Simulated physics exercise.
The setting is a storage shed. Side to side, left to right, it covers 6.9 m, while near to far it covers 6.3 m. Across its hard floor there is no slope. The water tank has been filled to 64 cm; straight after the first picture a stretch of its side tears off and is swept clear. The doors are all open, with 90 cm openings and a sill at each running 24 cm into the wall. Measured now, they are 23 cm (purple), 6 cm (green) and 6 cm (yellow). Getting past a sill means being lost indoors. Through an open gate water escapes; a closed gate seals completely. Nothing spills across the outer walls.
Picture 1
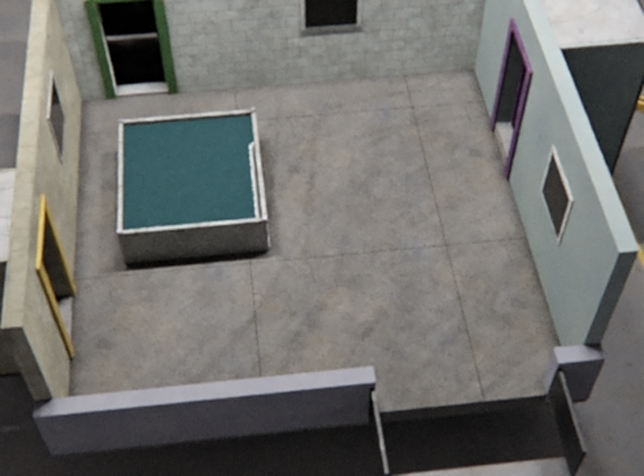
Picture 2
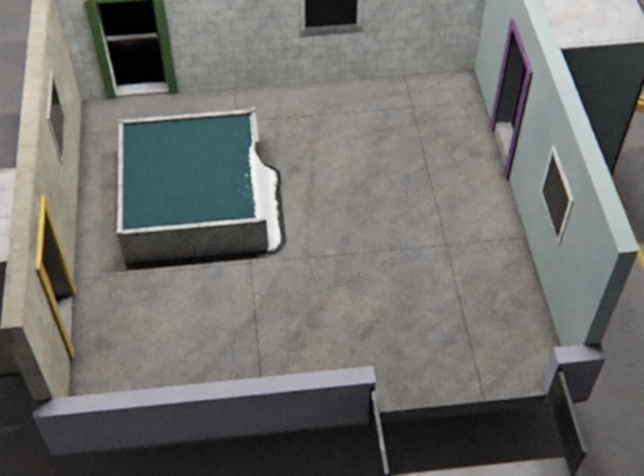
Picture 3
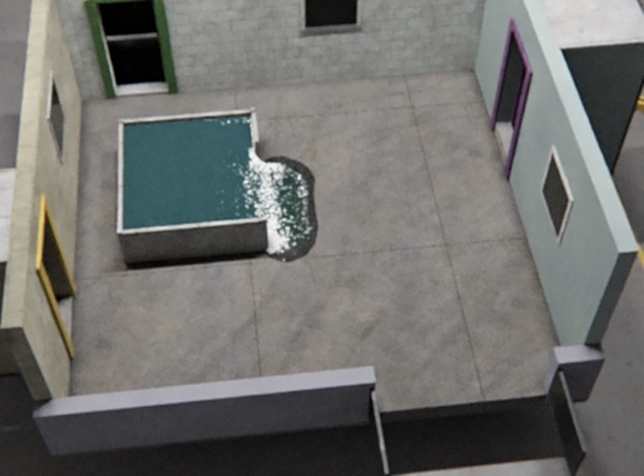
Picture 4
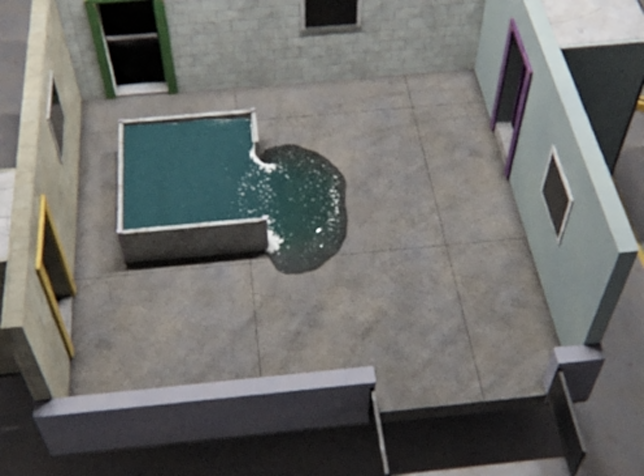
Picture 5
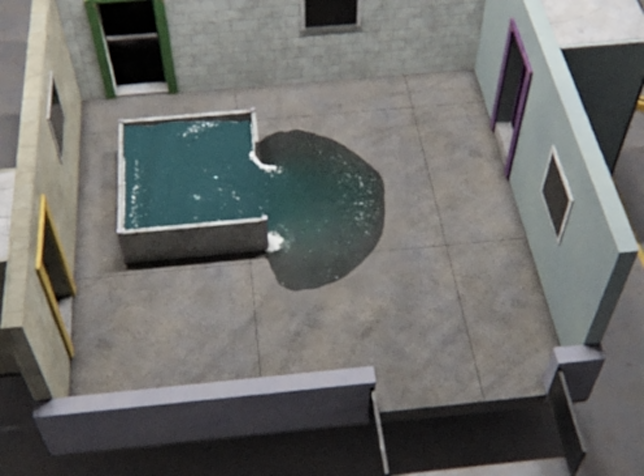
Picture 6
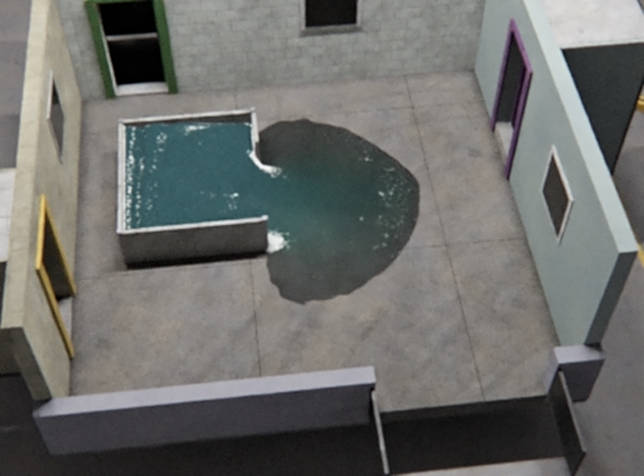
A roofless storage shed with a grey floor is seen from high above at an angle, the view staying still throughout. A raised tank of blue-green water sits at the left, near a green-framed door at the back, with a yellow-framed door on the left and a purple-framed one on the right. The tank's right side gives way, and white, foaming water pours out, spreading rightward across the floor in a widening, dark-edged pool.
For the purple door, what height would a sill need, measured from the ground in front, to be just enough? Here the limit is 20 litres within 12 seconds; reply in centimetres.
Around 20 cm above the ground in front.
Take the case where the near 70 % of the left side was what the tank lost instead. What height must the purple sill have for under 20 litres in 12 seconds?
Then something near 7.0 cm.
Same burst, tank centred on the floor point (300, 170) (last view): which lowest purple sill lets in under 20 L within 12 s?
Then it needs to be around 31 cm high.
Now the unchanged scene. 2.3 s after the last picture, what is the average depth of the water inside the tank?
Around 24 centimetres.
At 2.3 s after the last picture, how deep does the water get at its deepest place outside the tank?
Up to some 35 centimetres, I'd say.
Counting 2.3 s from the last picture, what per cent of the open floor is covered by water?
Approximately 50 % of the floor.
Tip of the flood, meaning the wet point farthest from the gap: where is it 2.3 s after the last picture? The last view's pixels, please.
The farthest wet point sits near (567, 376).
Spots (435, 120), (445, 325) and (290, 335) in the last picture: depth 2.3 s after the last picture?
Roughly 3, 3 and 0 cm, in turn.
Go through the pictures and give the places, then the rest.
The first frame shows still water, 64 cm deep, in the water tank at (190, 172); the purple door at (510, 108) is dry.
In the second frame, water pours out at (260, 201) and has run 0.3 m, to (281, 238); about 10 cm deep outside, 64 cm at the back.
In the third frame, the front is at (309, 188), 0.8 m from the gap at (260, 202); 1.3 m2 of floor is wet, 64 cm left at the back.
In the fourth frame, the front is at (340, 194), 1.3 m from the gap at (260, 202); 2.5 m2 of floor is wet, 64 cm left at the back.
In the fifth frame, water pours out at (260, 202) and has run 1.9 m, to (379, 197); about 7 cm deep outside, 61 cm at the back.
In the sixth frame, water pours out at (260, 202) and has run 2.4 m, to (414, 199); about 6 cm deep outside, 54 cm at the back; 1.6 m in a straight line remain to the purple door at (510, 108).
Then, 0.7 s after the last picture water covers 35 % of the floor, deepest (32 cm) near (274, 212); 16 cm at the purple door, 0 litres in over its 23 cm sill.
Then, 2.3 s after the last picture water covers 50 % of the floor, deepest (35 cm) near (560, 354); 23 cm at the purple door, 5 litres in over its 23 cm sill.
Then, 11.3 s after the last picture water covers 95 % of the floor, deepest (10 cm) near (95, 426); 5 cm at the purple door, 6 litres in over its 23 cm sill.
At the purple door as built, the water peaked near 27 cm, 1.5 s after the last picture.
With a sill of 17 cm, 45 litres would have come in within the 12 s; with 22.5 cm, 8 litres. So under 20 litres takes about 20 cm.
